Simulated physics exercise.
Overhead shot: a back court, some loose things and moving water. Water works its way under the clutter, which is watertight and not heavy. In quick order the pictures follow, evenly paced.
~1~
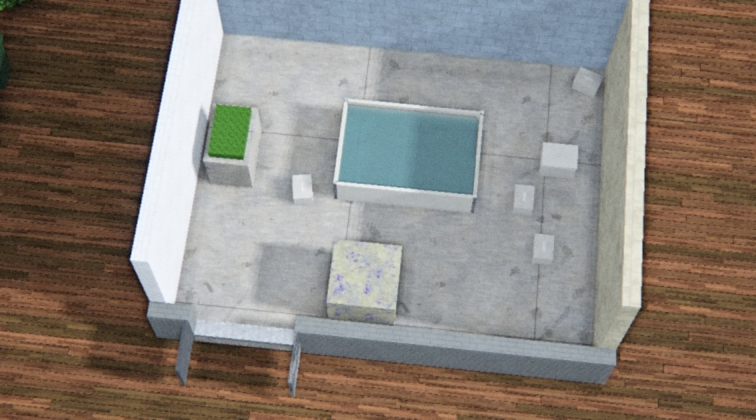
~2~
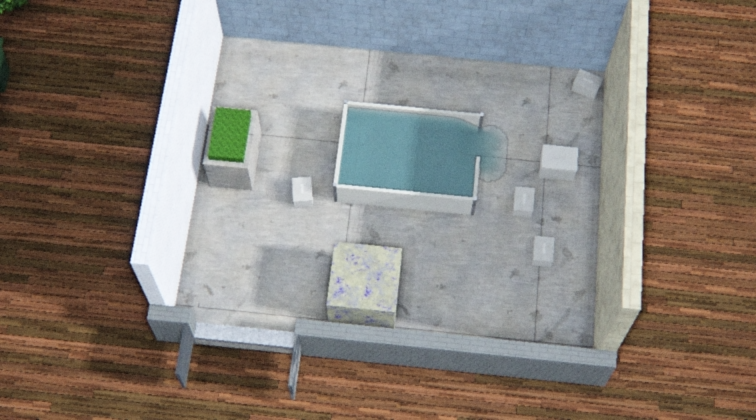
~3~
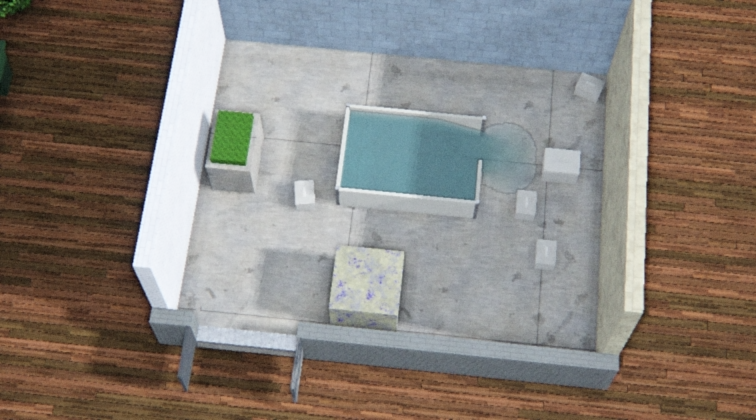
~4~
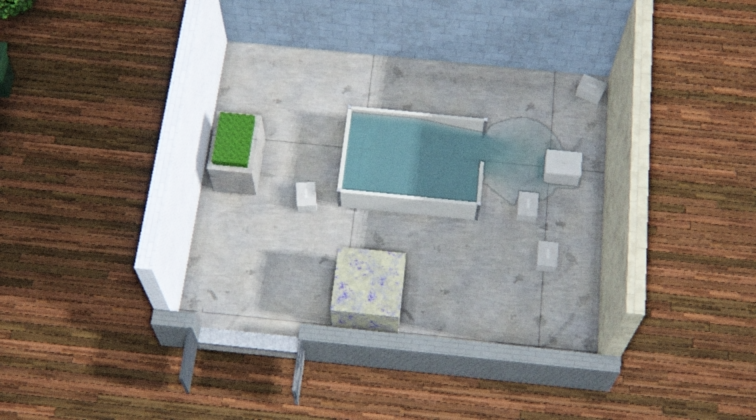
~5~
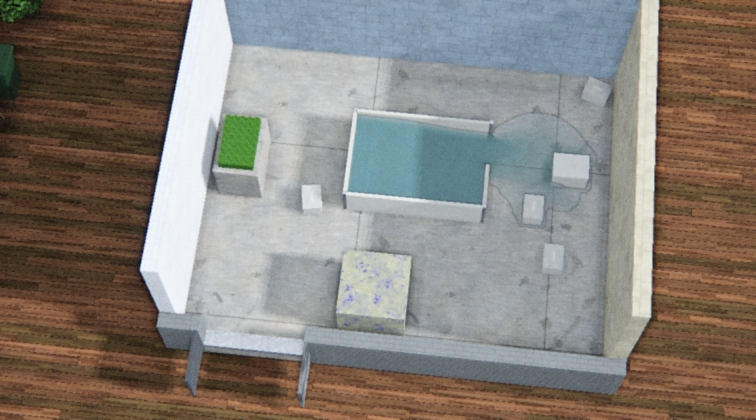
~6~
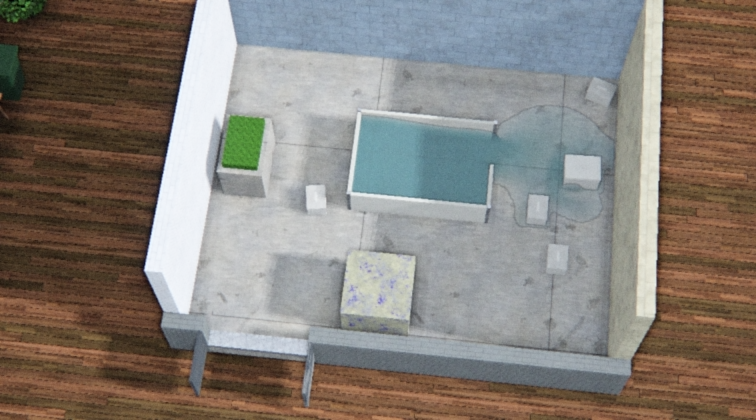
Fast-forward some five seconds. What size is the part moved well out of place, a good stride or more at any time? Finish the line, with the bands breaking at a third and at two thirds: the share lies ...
The share lies between a third and two thirds.
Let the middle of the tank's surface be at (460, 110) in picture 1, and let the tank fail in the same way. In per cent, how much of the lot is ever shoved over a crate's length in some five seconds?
About 40 %.
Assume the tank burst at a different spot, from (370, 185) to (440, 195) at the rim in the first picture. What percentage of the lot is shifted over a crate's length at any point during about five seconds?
I'd guess around 0 percent of them.
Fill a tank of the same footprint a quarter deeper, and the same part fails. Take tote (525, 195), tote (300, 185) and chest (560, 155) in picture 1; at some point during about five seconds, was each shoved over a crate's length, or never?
Object 1: Didn't cover it. Object 2: Didn't cover it. Object 3: Covered it.
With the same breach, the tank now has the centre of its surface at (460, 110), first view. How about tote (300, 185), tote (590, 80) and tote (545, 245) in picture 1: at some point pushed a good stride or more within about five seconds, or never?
Not far, Far enough, Not far.
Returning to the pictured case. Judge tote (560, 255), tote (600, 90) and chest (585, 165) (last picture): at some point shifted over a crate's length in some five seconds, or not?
Note, listed order - never went far / moved a long way / moved a long way.
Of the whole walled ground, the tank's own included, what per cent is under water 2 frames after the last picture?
25 per cent, roughly.
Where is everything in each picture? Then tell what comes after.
The first frame shows a chest at (560, 155), on the bottom; a tote at (302, 186), on the bottom; 0 of 5 have shifted.
The second frame shows a chest at (560, 157), on the bottom; a tote at (302, 189), on the bottom; 0 of 5 have shifted.
The third frame shows a chest at (562, 161) rests on the ground; a tote at (305, 192) rests on the ground; 0 of 5 have shifted.
The fourth frame shows a chest at (564, 162) rests on the ground; a tote at (306, 194), on the bottom; 0 of 5 have shifted.
The fifth frame shows a chest at (571, 166), on the bottom; a tote at (312, 197) rests on the ground; 0 of 5 have shifted.
The sixth frame shows a chest at (583, 167) rests on the ground, close to its start; a tote at (316, 197), on the bottom; 1 of 5 have shifted.
A moment on, 0 of 5 are well off their spots; 0 afloat.
Next, 1 of 5 are well off their spots; 2 afloat.
Later, 2 of 5 are well off their spots; 1 afloat.
In the end, 2 of 5 are well off their spots, and 2 have been at some point; 0 afloat.
